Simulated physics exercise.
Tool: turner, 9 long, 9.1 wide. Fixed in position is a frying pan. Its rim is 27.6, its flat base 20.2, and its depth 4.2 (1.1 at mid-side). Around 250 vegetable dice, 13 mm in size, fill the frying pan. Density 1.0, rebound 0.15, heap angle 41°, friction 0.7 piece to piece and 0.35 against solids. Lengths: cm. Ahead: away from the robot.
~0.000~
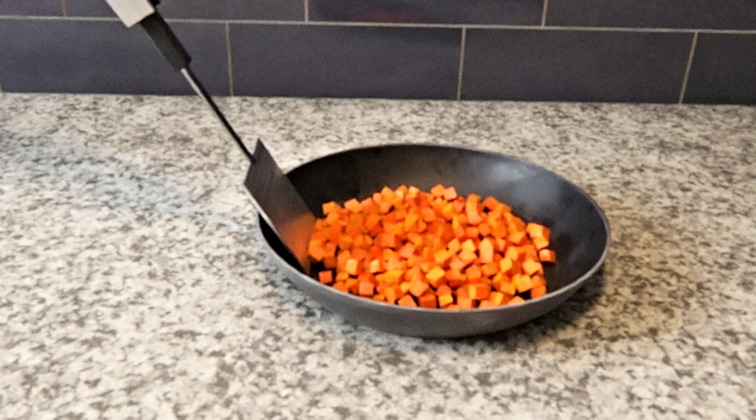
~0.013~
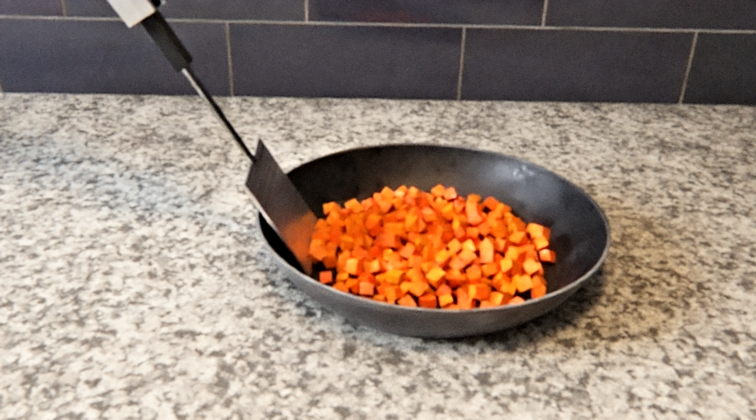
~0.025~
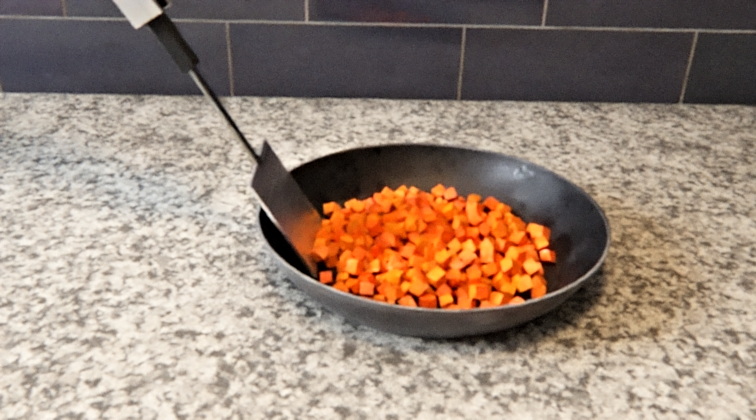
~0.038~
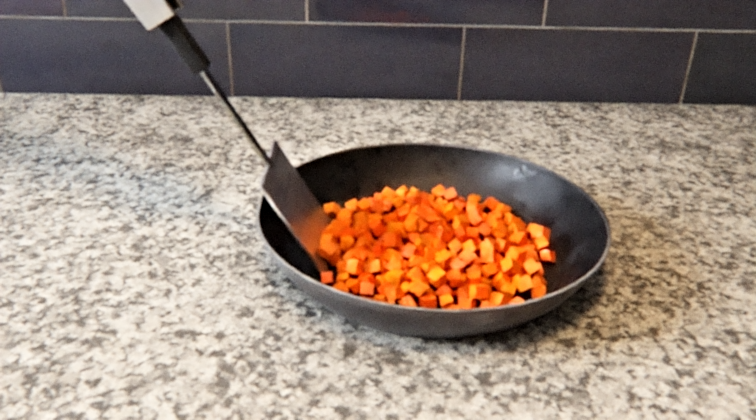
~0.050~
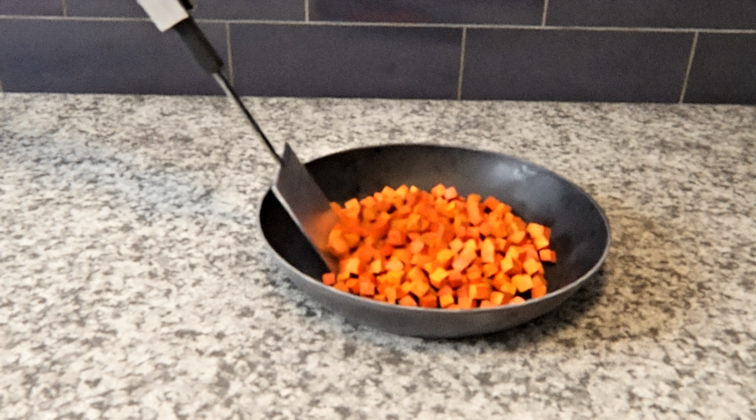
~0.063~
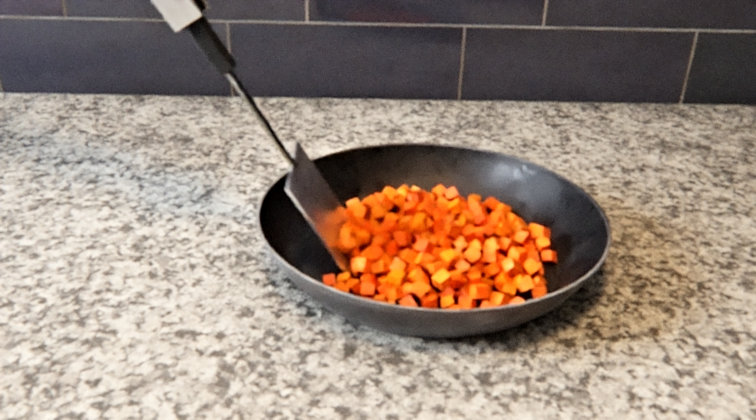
A black turner with a silver-and-black handle slides slowly rightward inside the left side of a dark frying pan, its tilted blade nudging the nearest orange vegetable dice a short way to the right. The heaped dice elsewhere stay almost still, and the pan does not move. The steady view looks slightly down on a speckled grey-and-white countertop, with dark rectangular tiles behind.
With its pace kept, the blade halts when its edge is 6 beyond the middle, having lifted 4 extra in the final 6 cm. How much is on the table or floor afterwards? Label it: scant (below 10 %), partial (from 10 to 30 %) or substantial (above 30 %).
Scant (below 10 %).
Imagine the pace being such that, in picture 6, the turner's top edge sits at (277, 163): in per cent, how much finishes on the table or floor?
That share would be about 0 percent.
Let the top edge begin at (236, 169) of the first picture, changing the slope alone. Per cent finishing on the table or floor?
Spill: Approx. 5 per cent.
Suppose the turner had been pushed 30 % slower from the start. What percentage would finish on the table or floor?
Near 0 %.
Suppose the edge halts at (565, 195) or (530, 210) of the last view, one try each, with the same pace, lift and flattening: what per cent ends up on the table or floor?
Estimates, in order: 25 % and 5 %.
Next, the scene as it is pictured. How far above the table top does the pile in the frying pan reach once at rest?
Height at the end: Around 5.5 cm.
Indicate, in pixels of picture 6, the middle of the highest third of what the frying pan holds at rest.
Centre: Roughly (551, 225).
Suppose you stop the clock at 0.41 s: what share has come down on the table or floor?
Estimate: About 0 percent.
After 0.12 s, sloping 59°, highest piece 4 above the table; 246 in the frying pan.
After 0.18 s, sloping 59°, highest piece 6 above the table; 246 in the frying pan.
After 0.41 s, sloping 59°, highest piece 6 above the table; 244 in the frying pan, 2 on the table or floor.
After 1.46 s, sloping 59°, highest piece 5 above the table; 244 in the frying pan, 2 on the table or floor.
In the end, 244 in the frying pan, 2 on the table or floor. That is 1 % on the table or floor.
